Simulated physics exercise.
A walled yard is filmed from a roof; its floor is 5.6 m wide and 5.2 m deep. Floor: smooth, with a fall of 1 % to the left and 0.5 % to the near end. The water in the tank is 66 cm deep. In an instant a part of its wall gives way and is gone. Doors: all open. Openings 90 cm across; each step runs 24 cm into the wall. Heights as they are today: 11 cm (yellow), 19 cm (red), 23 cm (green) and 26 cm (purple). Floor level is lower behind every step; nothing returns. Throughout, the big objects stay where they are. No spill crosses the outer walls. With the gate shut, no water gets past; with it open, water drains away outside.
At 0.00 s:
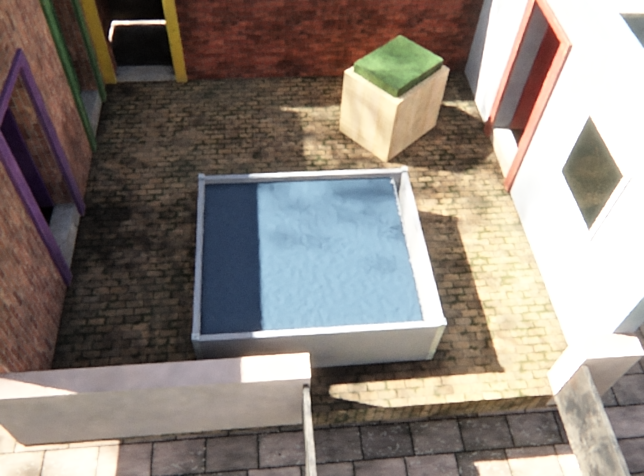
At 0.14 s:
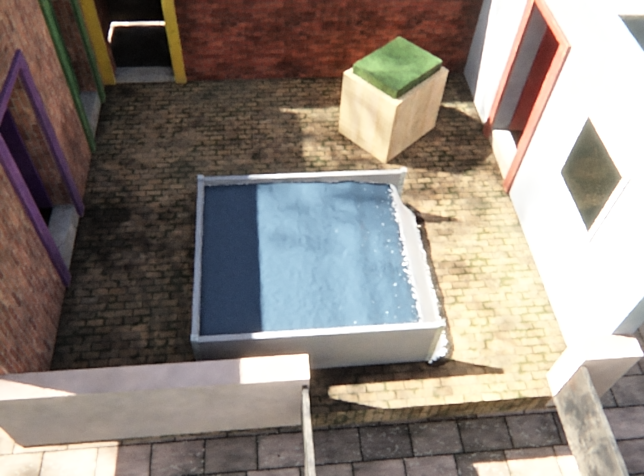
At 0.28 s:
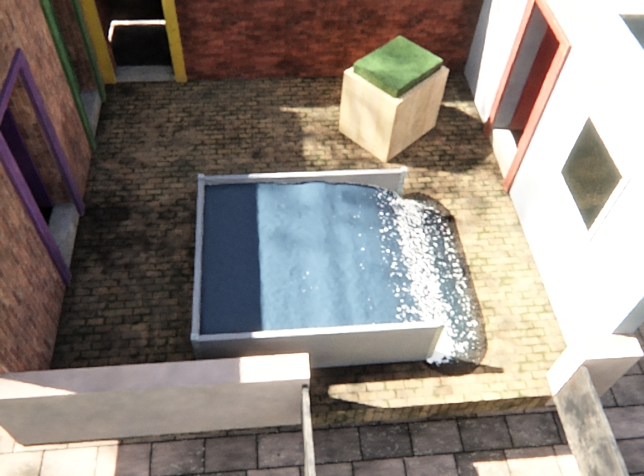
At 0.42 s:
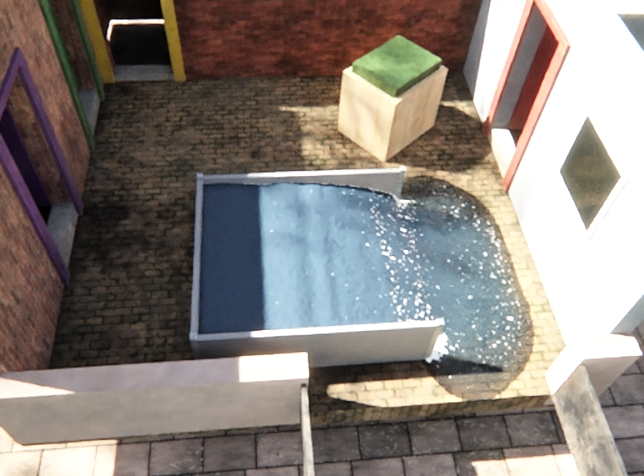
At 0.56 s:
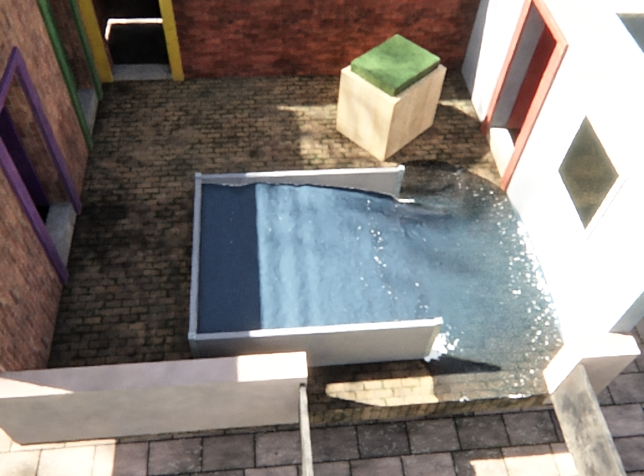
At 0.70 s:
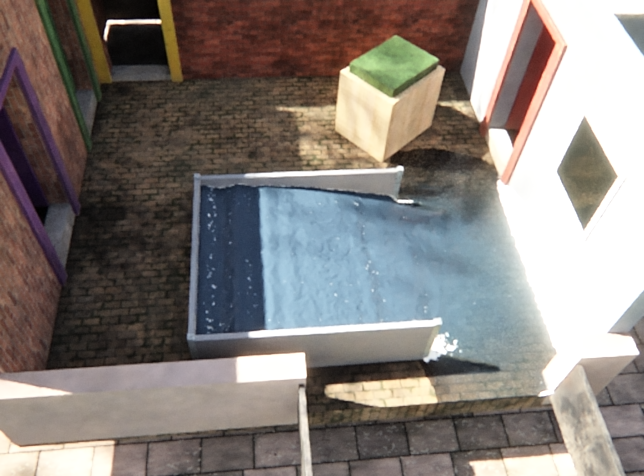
Water pouring from the opened right side of a white-walled tank, spreading over yard paving towards a red-framed doorway and white wall.
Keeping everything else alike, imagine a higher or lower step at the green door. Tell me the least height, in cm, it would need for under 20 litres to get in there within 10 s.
You would need roughly 11 cm.
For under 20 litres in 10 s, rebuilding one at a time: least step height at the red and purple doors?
You'd want about 17 centimetres at red and about 7.5 centimetres at purple.
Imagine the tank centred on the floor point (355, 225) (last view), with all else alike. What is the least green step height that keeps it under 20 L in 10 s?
I'd put it at close to 10.0 cm.
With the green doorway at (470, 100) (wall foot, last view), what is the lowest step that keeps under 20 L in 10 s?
Roughly 24 cm, give or take.
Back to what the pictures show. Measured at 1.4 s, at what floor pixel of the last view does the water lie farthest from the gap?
Near (470, 99).
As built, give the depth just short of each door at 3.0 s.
Depths in cm: Yellow 0, red 18, green 0, purple 0.
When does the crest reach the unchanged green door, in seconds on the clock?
That happens close to 5.0 s on the clock.
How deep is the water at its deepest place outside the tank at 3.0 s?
Up to some 39 centimetres, I'd say.
After 1.4 s water covers 25 % of the floor, deepest (51 cm) near (572, 369); it has not reached the green door.
After 3.0 s water covers 40 % of the floor, deepest (39 cm) near (467, 92); it has not reached the green door.
After 10.0 s water covers 95 % of the floor, deepest (16 cm) near (39, 410); 9 cm at the green door, 0 litres in over its 23 cm step.
At the green door as built, the water arrived by 4.4 s and peaked near 17 cm at 5.0 s.
Run again over the same 10 s with other heights there, 35 litres in over 9.5 cm, 9 litres over 12.5 cm. The limit of 20 litres is kept from about 11 cm up.
